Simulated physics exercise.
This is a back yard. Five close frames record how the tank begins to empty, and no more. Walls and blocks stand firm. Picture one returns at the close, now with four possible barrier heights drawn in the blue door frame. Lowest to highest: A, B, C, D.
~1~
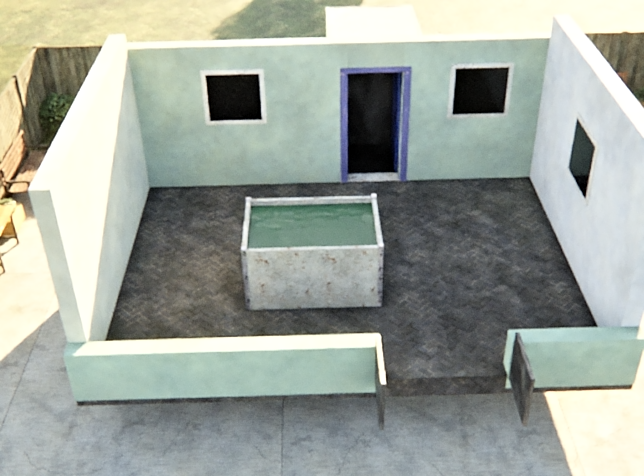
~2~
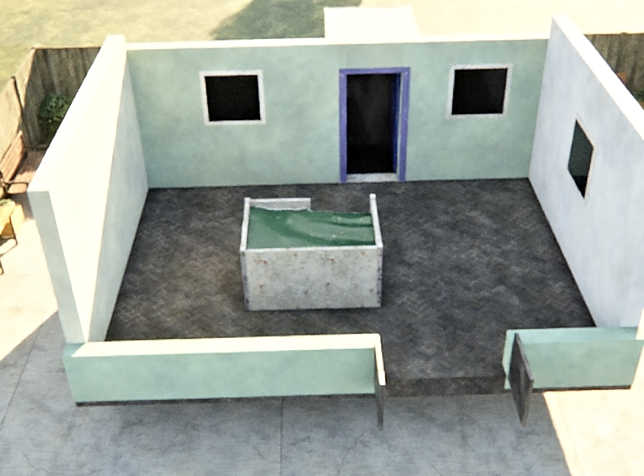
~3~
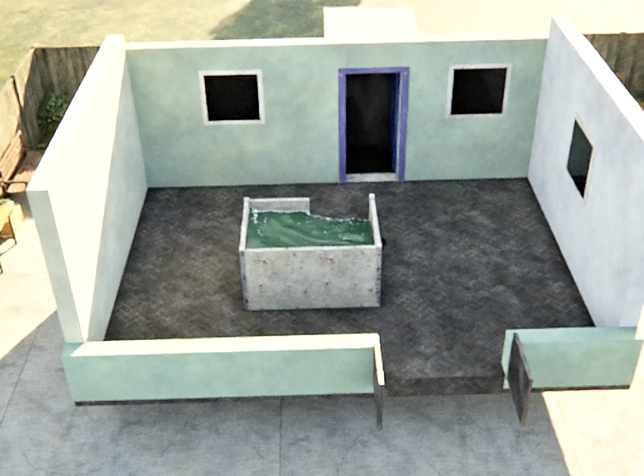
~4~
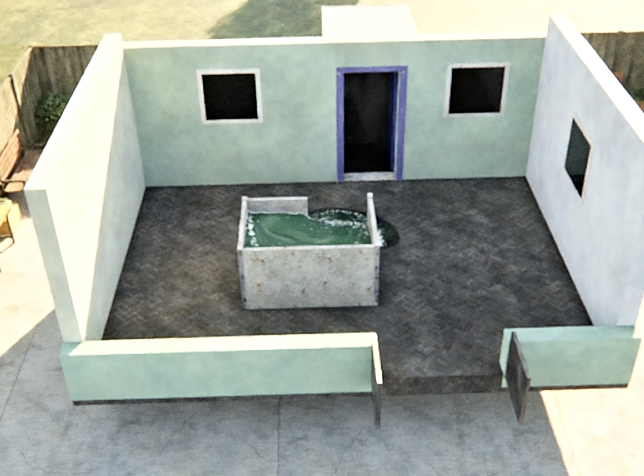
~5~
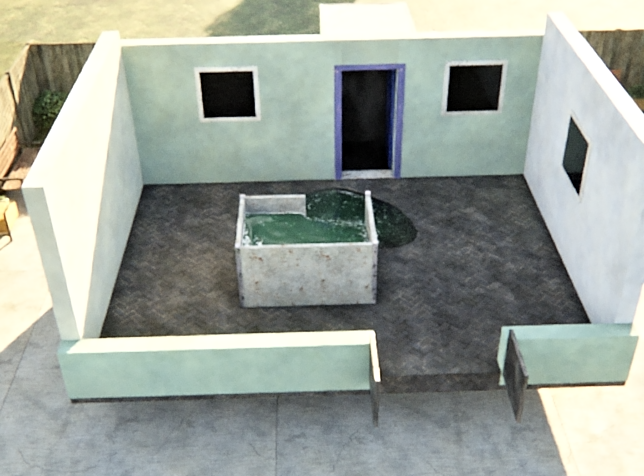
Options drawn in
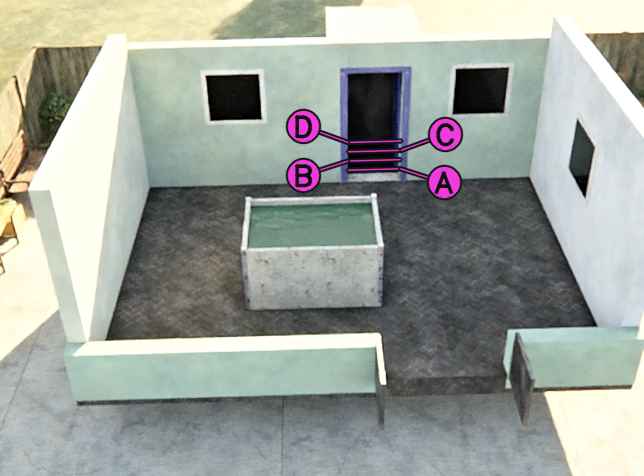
Green water sloshes in a tank, then pours out the back across the dark paving.
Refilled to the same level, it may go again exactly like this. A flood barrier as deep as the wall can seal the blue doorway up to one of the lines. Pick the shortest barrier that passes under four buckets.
The limit is B.
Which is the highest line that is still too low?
Line A.
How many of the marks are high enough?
Three of the four.
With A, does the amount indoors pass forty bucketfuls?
No, less.
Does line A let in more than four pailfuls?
Yes.
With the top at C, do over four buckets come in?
No, not at all.
In magenta, A at (374, 169); B at (374, 160); C at (374, 151); D at (374, 141); from the bottom up A, B, C, D.
If A is chosen, about 12 bucketfuls get in.
If B is chosen, a splash gets over, under a bucket.
If C is chosen, nothing gets over.
If D is chosen, nothing gets over.
